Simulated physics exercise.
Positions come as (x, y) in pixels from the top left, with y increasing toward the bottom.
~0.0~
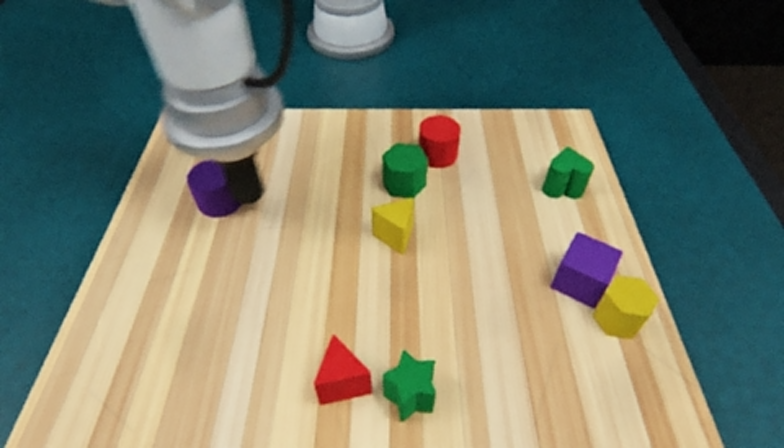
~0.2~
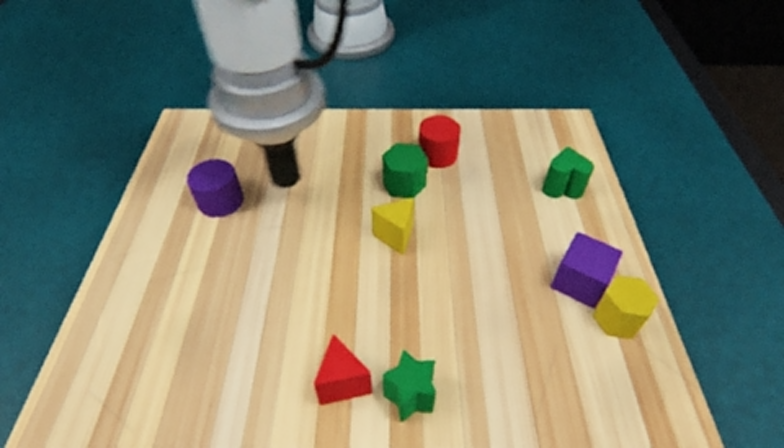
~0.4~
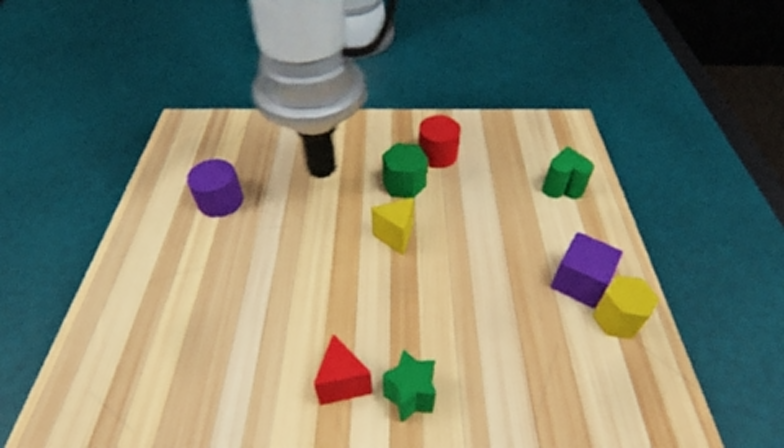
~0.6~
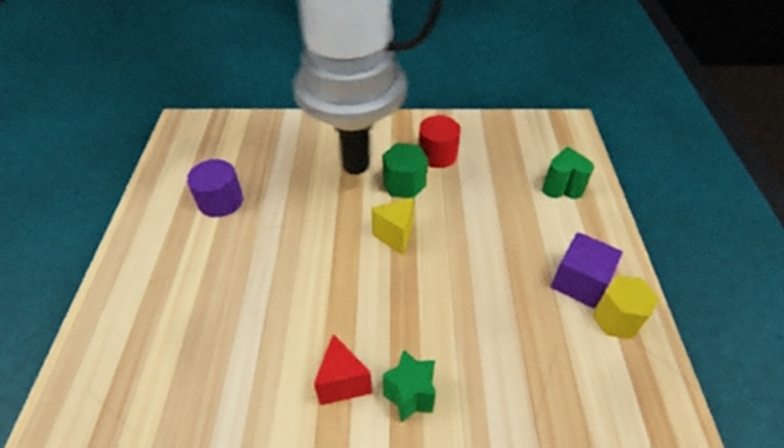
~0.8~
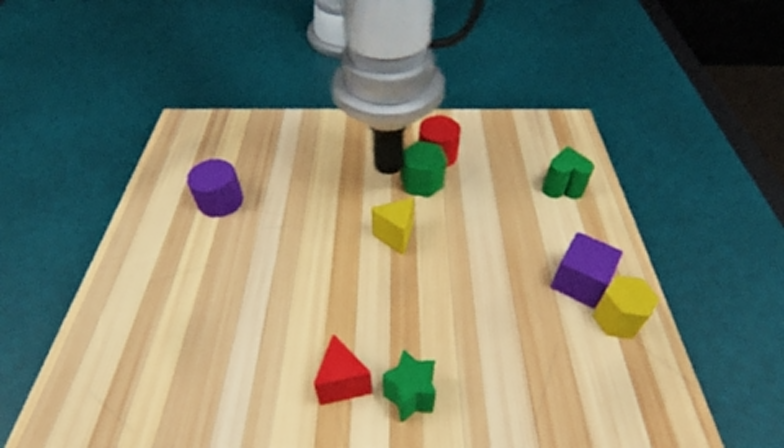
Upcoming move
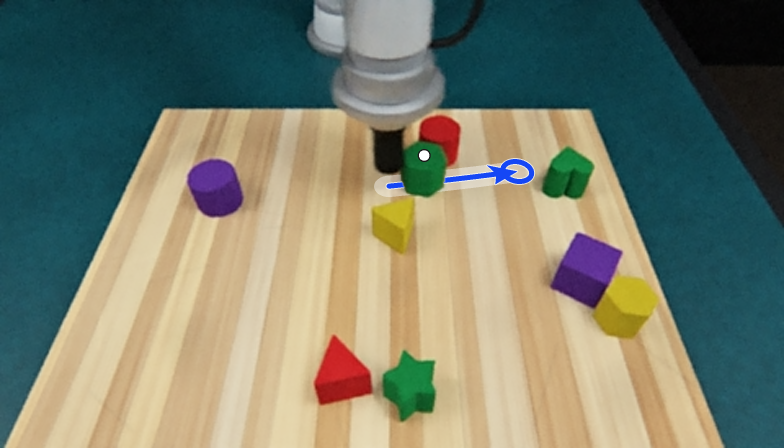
A robot arm moves right from the purple cylinder and nudges the green hexagonal block rightward.
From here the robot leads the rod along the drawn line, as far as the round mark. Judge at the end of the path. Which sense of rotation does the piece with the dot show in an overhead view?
From overhead, the rotation is clockwise.
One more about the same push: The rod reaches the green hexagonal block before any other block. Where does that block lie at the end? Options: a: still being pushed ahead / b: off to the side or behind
a (still being pushed ahead)
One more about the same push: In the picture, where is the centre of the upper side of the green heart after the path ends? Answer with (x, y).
Around (596, 167).
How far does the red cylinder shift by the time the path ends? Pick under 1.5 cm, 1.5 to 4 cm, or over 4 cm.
Under 1.5 cm.
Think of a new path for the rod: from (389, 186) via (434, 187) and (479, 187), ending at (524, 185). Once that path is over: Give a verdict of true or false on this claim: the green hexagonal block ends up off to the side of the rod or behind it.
False - the claim does not hold.
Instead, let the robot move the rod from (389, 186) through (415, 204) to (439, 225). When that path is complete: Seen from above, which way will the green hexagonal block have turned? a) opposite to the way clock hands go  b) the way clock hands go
I'll go with a - opposite to the way clock hands go.
The drawn path runs straight from (389, 186) to (517, 171); the dot is on the green hexagonal block.
What follows on the original path. One third of the way, rod at (435, 161); green hexagonal block at (471, 153); red cylinder at (450, 125).
Two thirds of the way, rod at (480, 156); green hexagonal block at (517, 151), turned 20° clockwise; red cylinder at (450, 125).
At the end, rod at (523, 151); yellow triangular piece not moved; green hexagonal block at (561, 153), turned 50° clockwise; red cylinder at (450, 125); green heart at (596, 167).
